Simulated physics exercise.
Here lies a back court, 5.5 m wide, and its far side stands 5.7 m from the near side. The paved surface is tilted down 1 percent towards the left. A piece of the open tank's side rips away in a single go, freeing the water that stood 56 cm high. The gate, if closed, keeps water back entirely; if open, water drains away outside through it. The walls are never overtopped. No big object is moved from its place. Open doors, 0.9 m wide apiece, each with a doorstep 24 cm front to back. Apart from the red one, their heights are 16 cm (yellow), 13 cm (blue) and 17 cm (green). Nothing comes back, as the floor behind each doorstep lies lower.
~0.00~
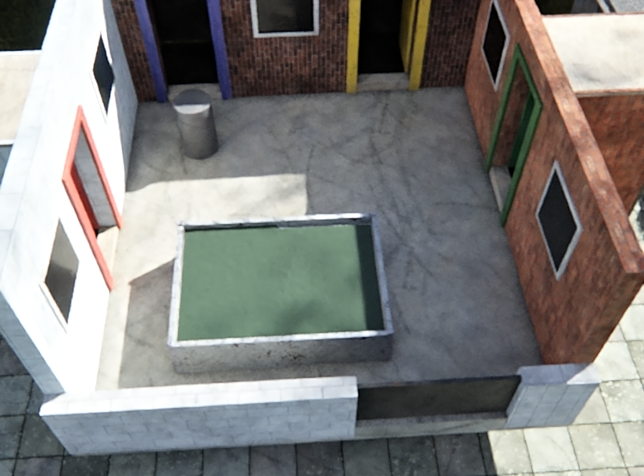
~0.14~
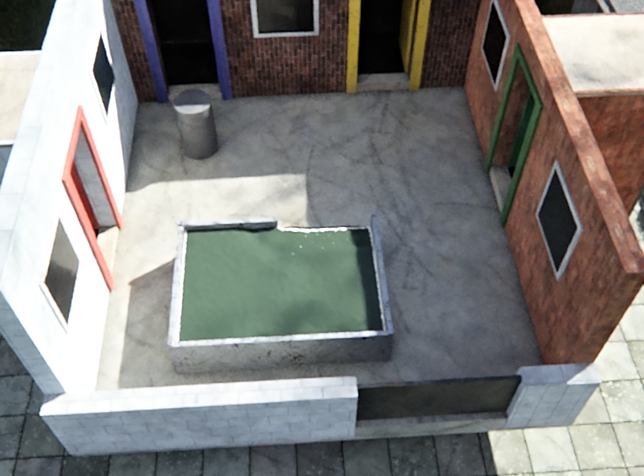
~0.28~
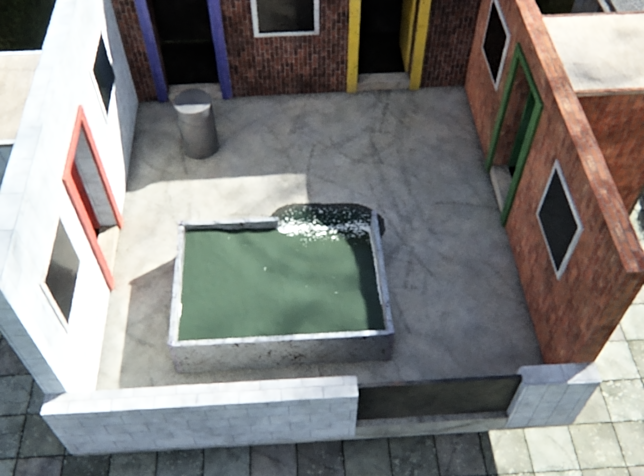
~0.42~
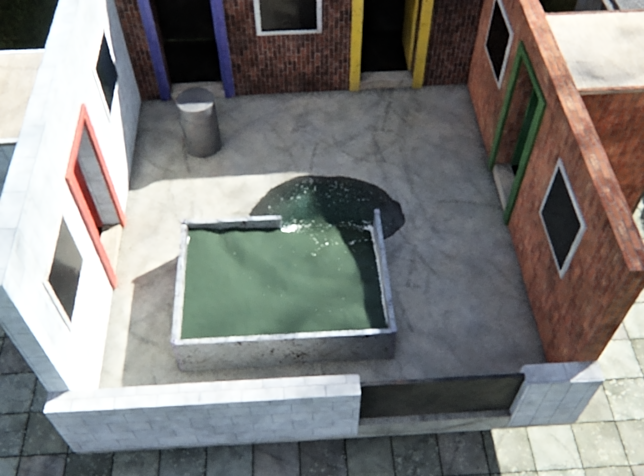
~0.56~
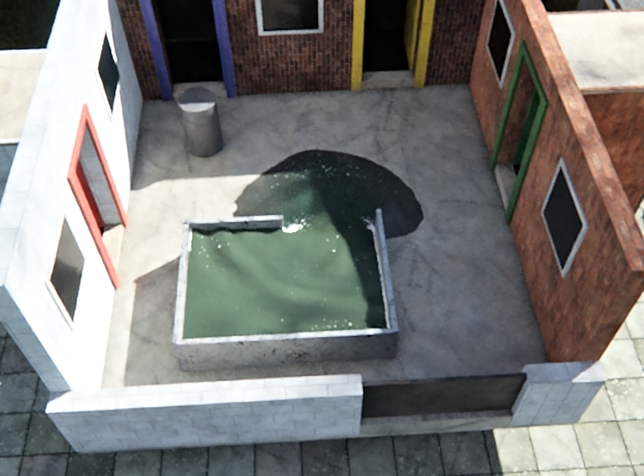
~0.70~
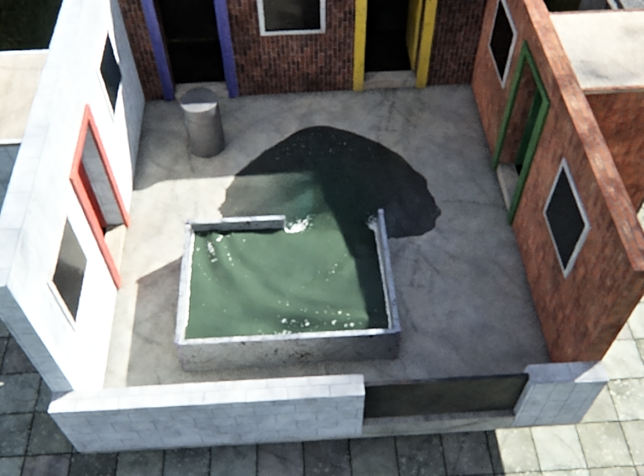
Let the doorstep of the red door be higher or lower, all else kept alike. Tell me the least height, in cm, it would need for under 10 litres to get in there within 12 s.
You would need roughly 6.5 cm.
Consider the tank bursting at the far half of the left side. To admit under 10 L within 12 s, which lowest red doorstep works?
Then something near 38 cm.
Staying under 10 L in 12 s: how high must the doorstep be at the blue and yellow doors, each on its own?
About 13.5 cm at blue and about 20 cm at yellow.
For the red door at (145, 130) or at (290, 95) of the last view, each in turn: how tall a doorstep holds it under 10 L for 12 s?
You'd want about 18 cm there first, then about 20 cm.
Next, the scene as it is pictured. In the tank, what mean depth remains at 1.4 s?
40 cm, roughly.
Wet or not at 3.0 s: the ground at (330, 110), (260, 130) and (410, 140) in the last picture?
First wet through, second wet through, third wet through.
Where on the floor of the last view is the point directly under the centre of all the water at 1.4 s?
Look at about (299, 259) in the last view.
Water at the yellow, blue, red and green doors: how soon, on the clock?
Yellow: 1.3 s; blue: 1.6 s; red: 4.0 s; green: 2.2 s.
After 1.4 s water covers 35 % of the floor, deepest (33 cm) near (355, 238); it has not reached the red door.
After 3.0 s water covers 50 % of the floor, deepest (30 cm) near (425, 90); it has not reached the red door.
After 12.0 s water covers 100 % of the floor, deepest (17 cm) near (98, 422); 9 cm at the red door, 0 litres in over its 11 cm doorstep.
At the red door as built, the water arrived by 4.1 s and peaked near 9 cm at 11.0 s.
With a doorstep of 5.5 cm, 17 litres would have come in within the 12 s; with 7.5 cm, 6 litres. So under 10 litres takes about 6.5 cm.
